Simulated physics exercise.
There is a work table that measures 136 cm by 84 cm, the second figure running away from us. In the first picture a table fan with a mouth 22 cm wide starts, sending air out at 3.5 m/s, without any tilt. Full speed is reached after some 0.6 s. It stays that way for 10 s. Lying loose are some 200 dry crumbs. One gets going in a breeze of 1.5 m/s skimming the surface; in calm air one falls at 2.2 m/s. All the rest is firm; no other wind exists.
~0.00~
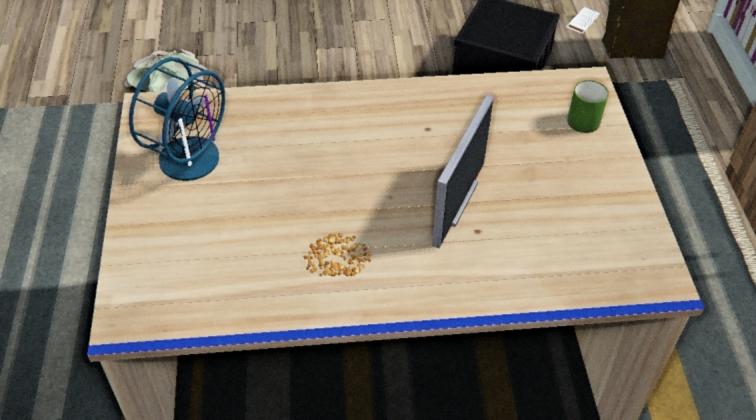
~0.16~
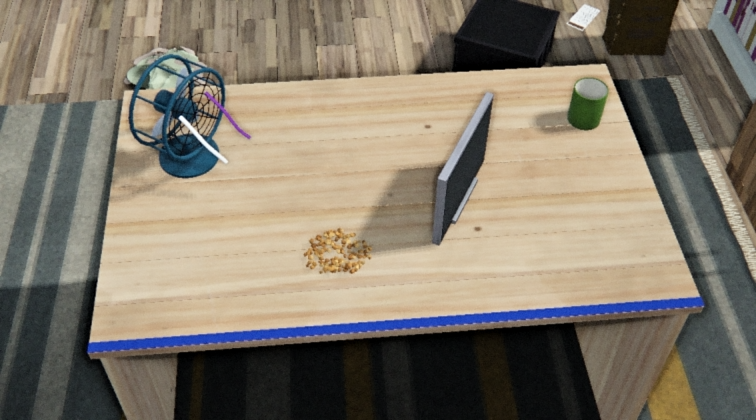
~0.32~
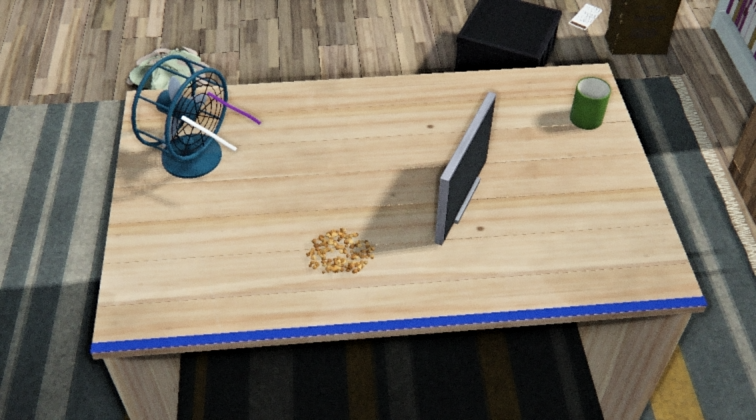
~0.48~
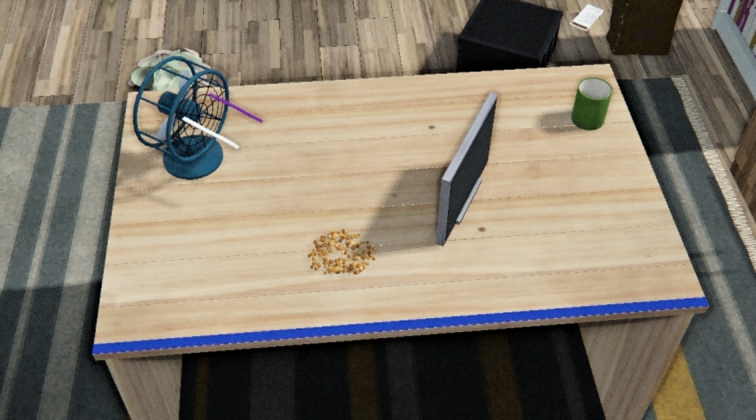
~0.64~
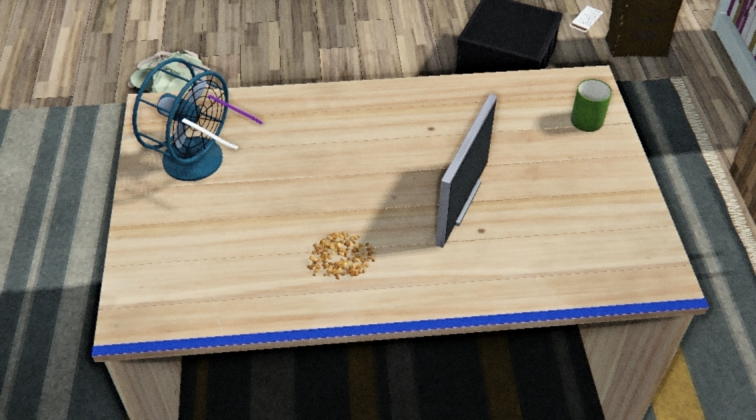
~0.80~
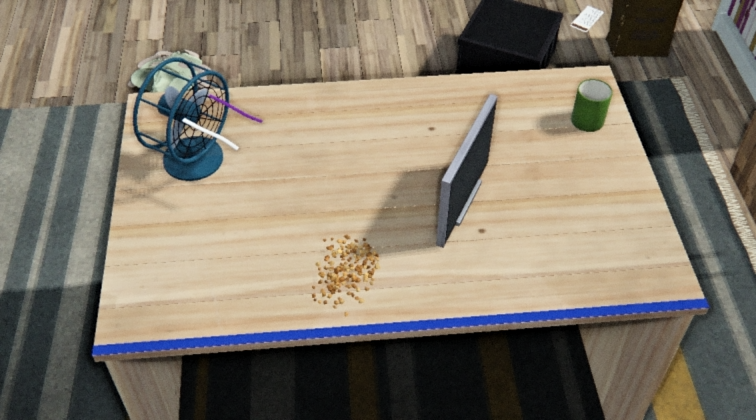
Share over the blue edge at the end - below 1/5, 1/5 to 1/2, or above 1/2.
I'd bet the portion over that edge ends up exceeding one half.
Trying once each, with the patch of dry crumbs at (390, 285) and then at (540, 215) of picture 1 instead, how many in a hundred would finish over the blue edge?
In turn: 100 per cent, 0 per cent.
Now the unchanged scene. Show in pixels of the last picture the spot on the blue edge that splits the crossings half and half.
Roughly at pixel (409, 331).
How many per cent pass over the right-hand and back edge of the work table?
I'd put it near 0 percent on the right-hand side and close to 0 percent at the back.
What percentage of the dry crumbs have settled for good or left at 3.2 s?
Roughly 100 % of them.
After 2.0 s the count stands so, 92 % are over the blue edge.
After 3.2 s the count stands so, 95 % are over the blue edge.
After 5.5 s the count stands so, 96 % are over the blue edge.
After 10.0 s, at the end, 96 % are over the blue edge.
